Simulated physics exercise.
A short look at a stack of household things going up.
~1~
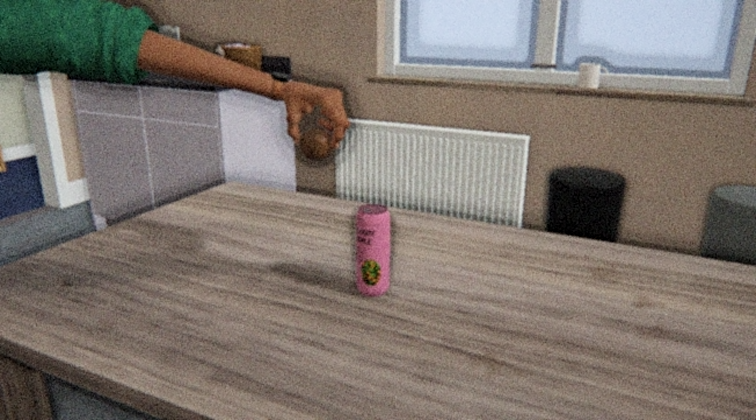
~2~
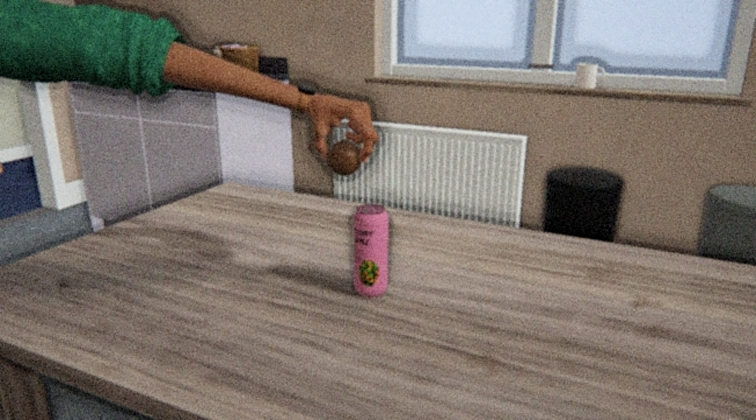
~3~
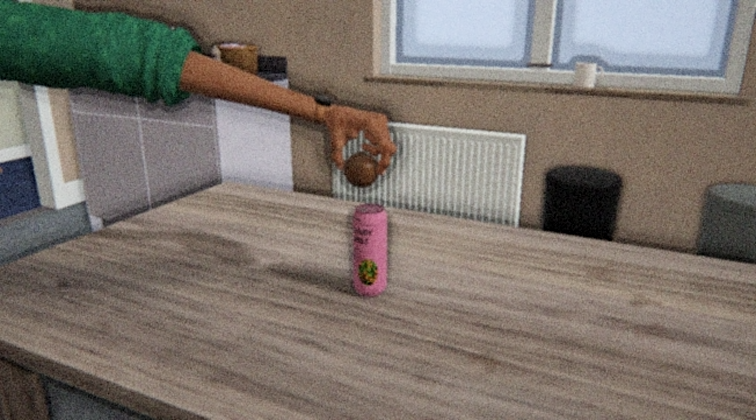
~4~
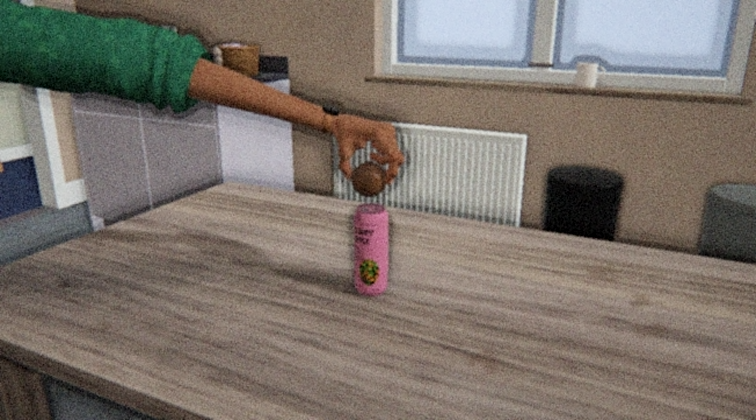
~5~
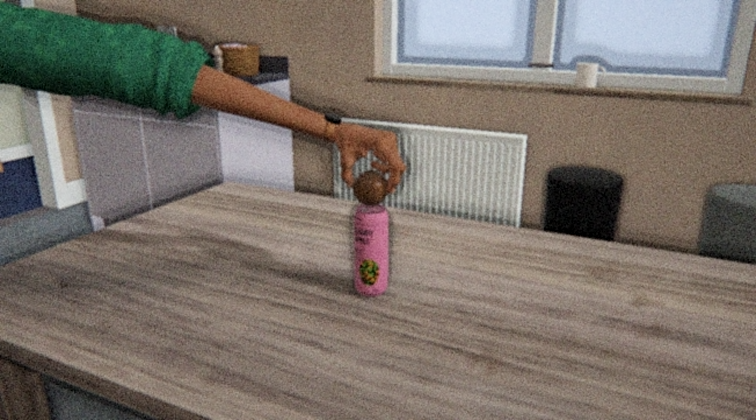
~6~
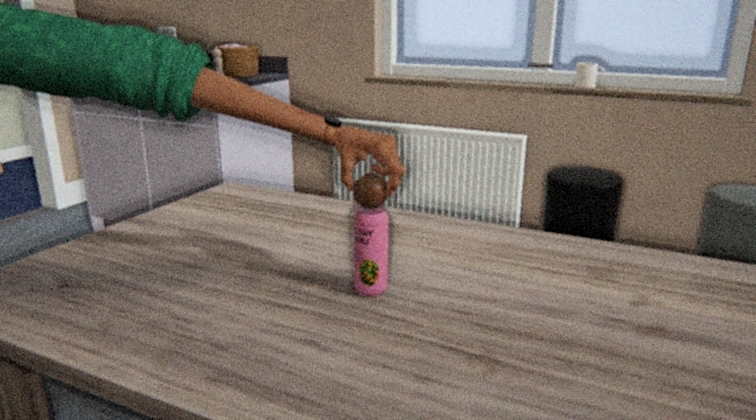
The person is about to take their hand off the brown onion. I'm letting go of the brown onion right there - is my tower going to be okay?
I expect nothing will drop.
Then, 0.10 s past the last view, nothing moves.
Then, 0.40 s past the last view, brown onion resting near (371, 191).
Finally, both still in place. Final places as the last picture's camera would see them, brown onion near (371, 191). The pile keeps its balance.
